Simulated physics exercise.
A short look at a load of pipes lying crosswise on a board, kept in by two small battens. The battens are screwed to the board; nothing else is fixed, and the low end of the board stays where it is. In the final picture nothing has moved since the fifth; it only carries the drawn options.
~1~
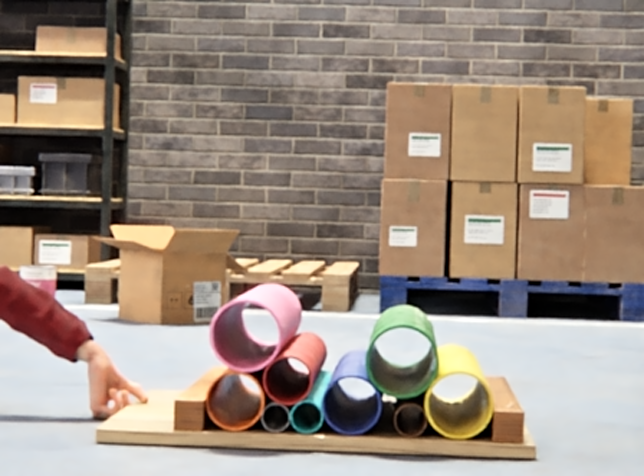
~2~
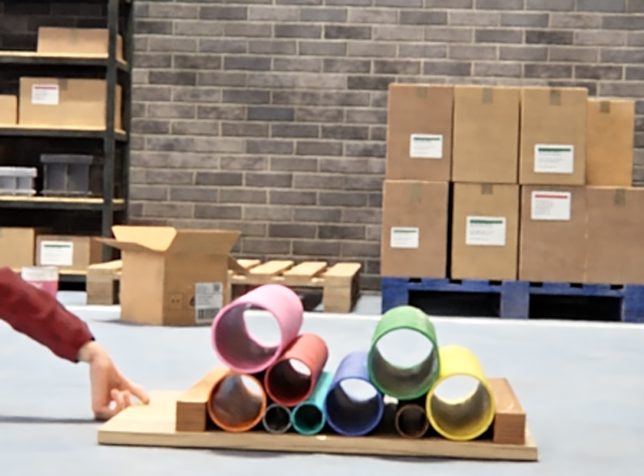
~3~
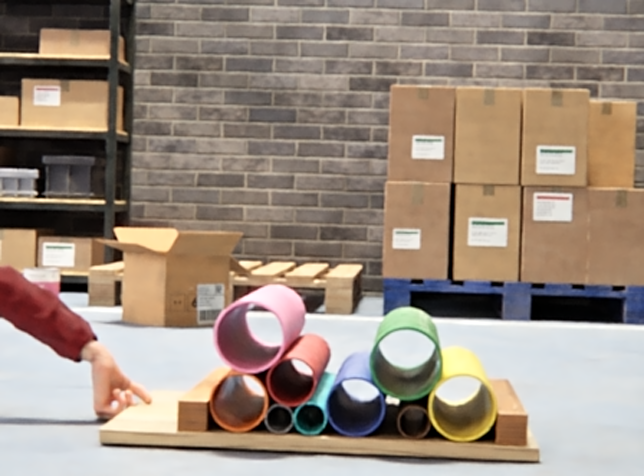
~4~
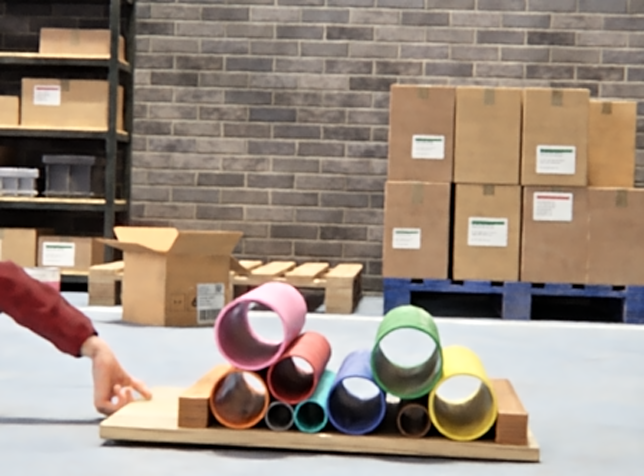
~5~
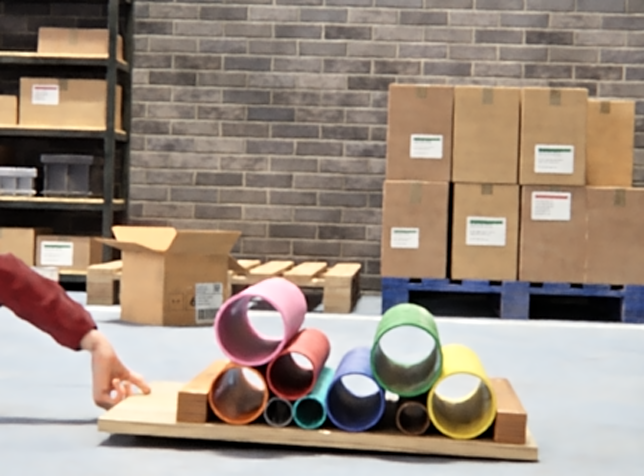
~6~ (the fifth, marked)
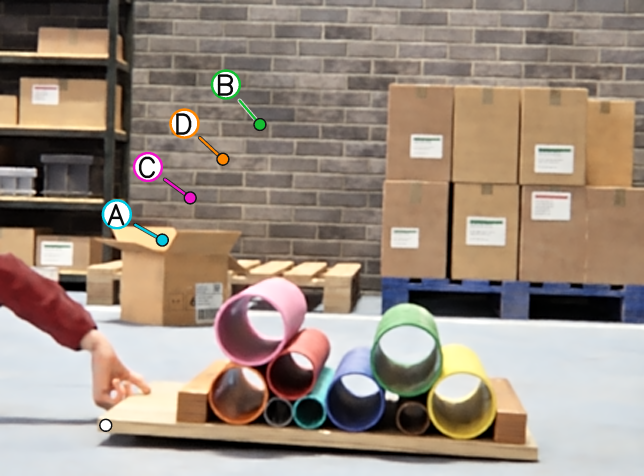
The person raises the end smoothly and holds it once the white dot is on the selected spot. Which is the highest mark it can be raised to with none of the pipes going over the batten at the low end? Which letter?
No higher than D.
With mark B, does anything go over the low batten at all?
Yes.
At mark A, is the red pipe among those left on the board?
The red pipe: Yes.
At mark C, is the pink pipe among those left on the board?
Yes.
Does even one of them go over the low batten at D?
No, at D.
On the copy, A at (162, 240); B at (260, 124); C at (190, 198); D at (223, 159); the white dot at (106, 425).
On D. First, board at 21°.
Then, board at 40°.
Finally, board at 41°, none over the low batten.
By contrast, A none over the low batten; B one over the low batten (green); C none over the low batten.
